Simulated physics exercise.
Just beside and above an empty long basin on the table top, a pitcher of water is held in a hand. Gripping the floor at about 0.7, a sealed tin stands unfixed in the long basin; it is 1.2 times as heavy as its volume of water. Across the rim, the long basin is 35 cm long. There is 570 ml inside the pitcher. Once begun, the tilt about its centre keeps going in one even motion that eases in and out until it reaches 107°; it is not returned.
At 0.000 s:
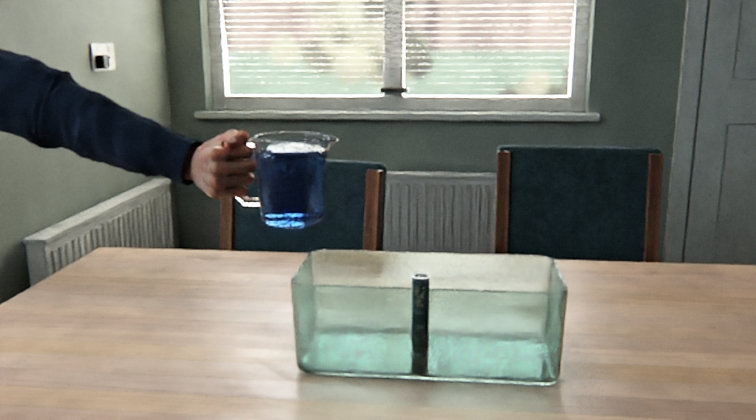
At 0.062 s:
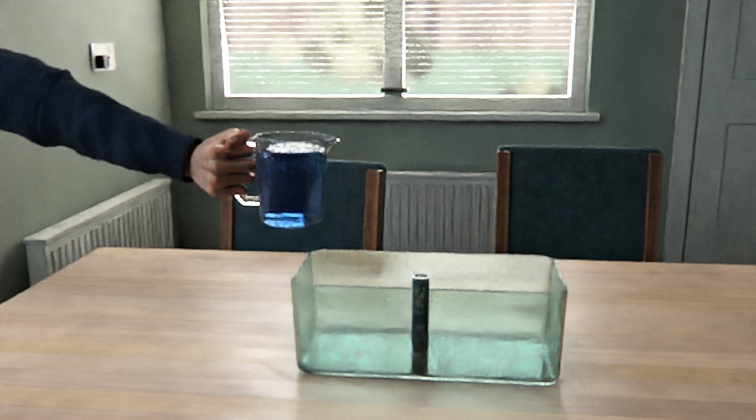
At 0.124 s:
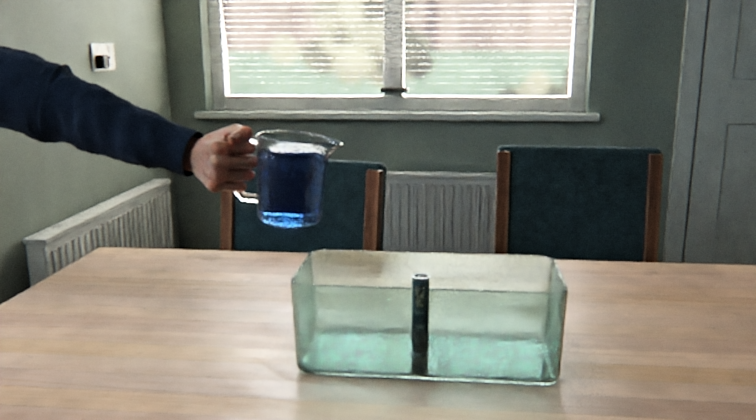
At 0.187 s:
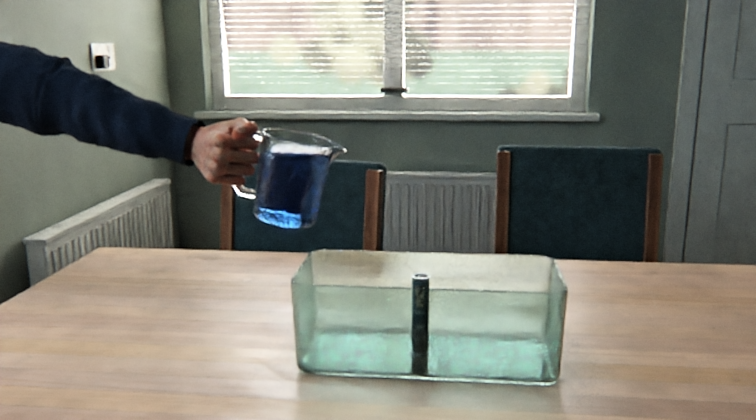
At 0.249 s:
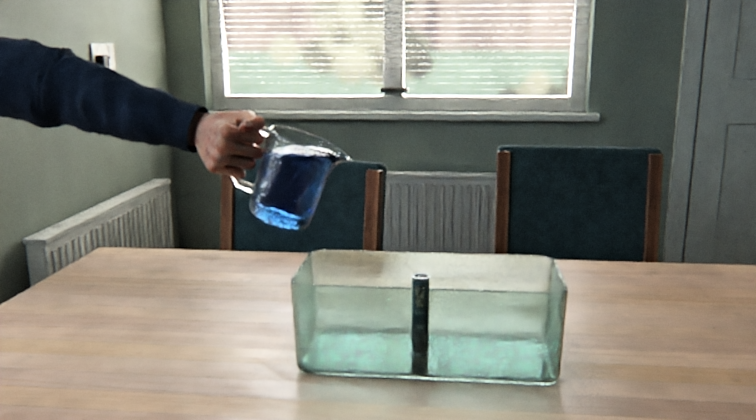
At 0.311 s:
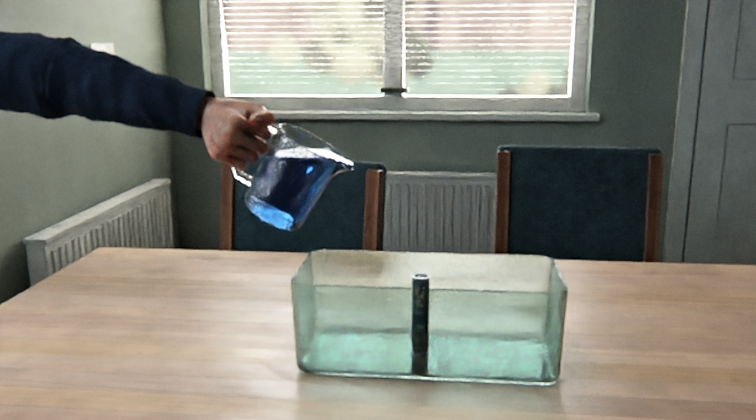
The clip opens on a hand holding a clear pitcher of blue water upright, above and to the left of a long glass basin with a dark upright piece inside, on a wooden table. The hand tilts the pitcher rightward, slightly at first, then further, until the water nears its lip.
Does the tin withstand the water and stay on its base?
Yes - looks to me like it holds out.
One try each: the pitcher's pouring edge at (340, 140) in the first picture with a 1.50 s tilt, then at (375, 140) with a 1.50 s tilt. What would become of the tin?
First it keeps standing; then it goes over.
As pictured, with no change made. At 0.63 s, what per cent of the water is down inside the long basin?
18 %, roughly.
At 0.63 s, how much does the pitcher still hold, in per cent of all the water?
Roughly 60 percent.
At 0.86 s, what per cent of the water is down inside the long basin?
Close to 74 in a hundred.
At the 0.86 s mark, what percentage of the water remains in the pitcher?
Share remaining: Approx. 14 %.
Then, 0.63 s in, the tilt is 88° and 60 per cent is still to pour; the tin stands where it began.
Then, 0.86 s in, the tilt is 107° and 14 per cent is still to pour; the tin stands where it began.
Then, 1.11 s in, the tilt is 107° and 1 per cent is still to pour; the tin stands where it began.
Then, 1.37 s in, the tilt is 107° and 0 per cent is still to pour; the tin stands where it began.
Finally, the tin stands where it began.
